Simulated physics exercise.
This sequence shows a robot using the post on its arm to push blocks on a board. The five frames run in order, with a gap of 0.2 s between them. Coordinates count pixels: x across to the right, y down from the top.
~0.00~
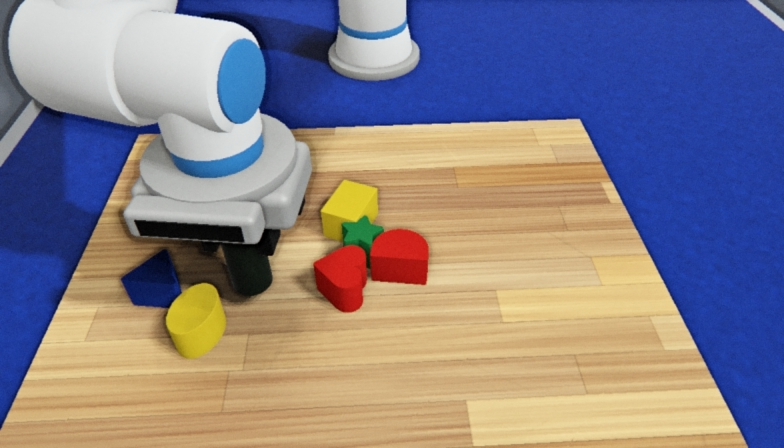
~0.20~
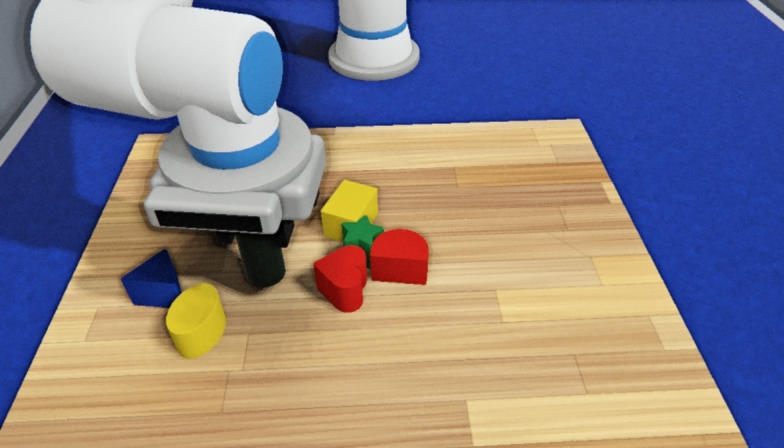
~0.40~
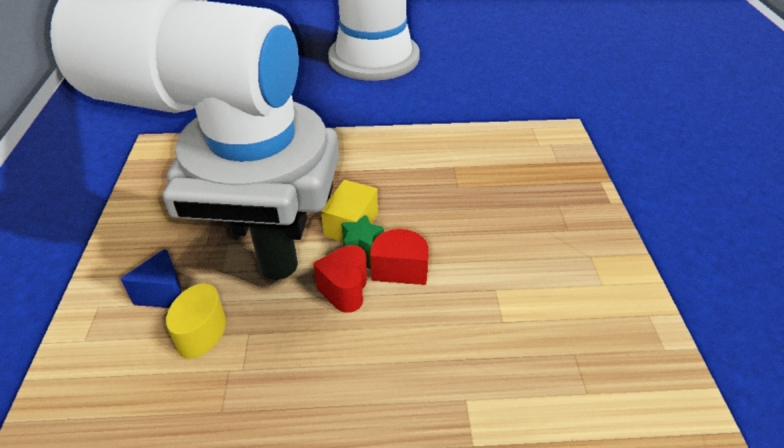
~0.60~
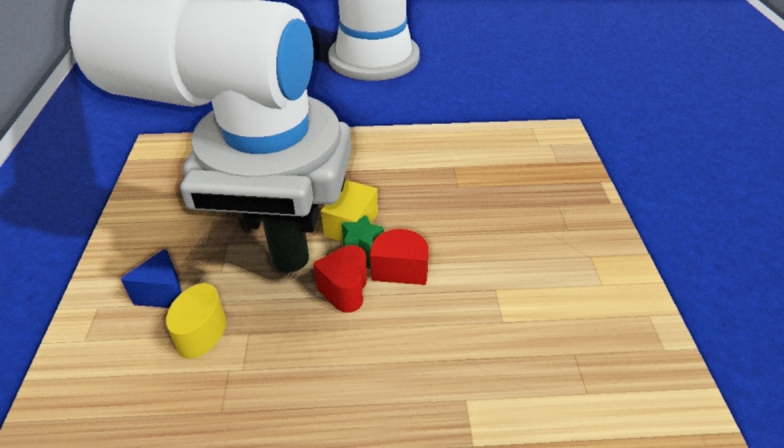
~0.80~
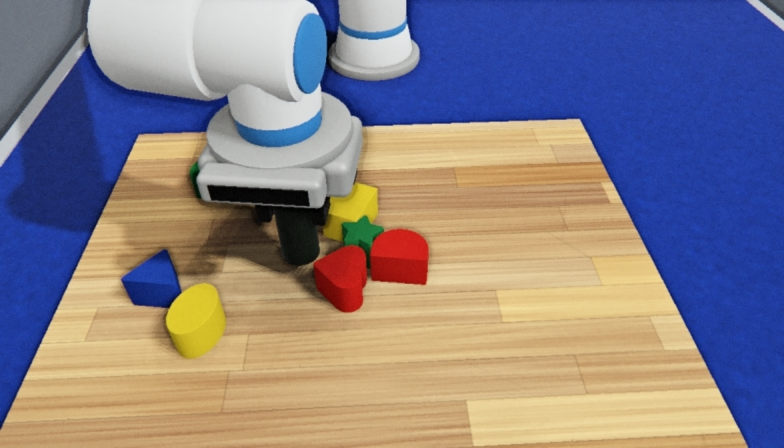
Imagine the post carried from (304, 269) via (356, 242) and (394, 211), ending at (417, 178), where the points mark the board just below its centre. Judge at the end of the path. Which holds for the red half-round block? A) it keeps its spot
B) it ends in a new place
My answer is option B.
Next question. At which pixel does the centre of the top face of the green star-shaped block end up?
Top centre: (400, 217).
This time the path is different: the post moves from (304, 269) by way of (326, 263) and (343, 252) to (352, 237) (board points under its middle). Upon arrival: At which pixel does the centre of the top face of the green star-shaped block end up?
I'd place it at (380, 223), taking the centre of its top.
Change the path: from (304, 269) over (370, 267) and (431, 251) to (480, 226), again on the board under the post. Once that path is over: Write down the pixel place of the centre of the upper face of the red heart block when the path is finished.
I'd say the red heart block ends with its top centre at (363, 272).
On the path given first. One third of the way, post at (355, 225); yellow oblong block at (361, 187), turned 25° anticlockwise; green star-shaped block at (386, 224), turned 25° clockwise; red half-round block at (414, 245), turned 15° clockwise.
Two thirds of the way, post at (395, 194); yellow oblong block at (373, 162), turned 65° anticlockwise; green star-shaped block at (400, 217), turned 60° clockwise; red half-round block at (415, 246), turned 15° clockwise.
At the end, post at (417, 162); red heart block in place; yellow oblong block at (372, 156), turned 85° anticlockwise; green star-shaped block at (400, 217), turned 60° clockwise; red half-round block at (415, 246), turned 15° clockwise.
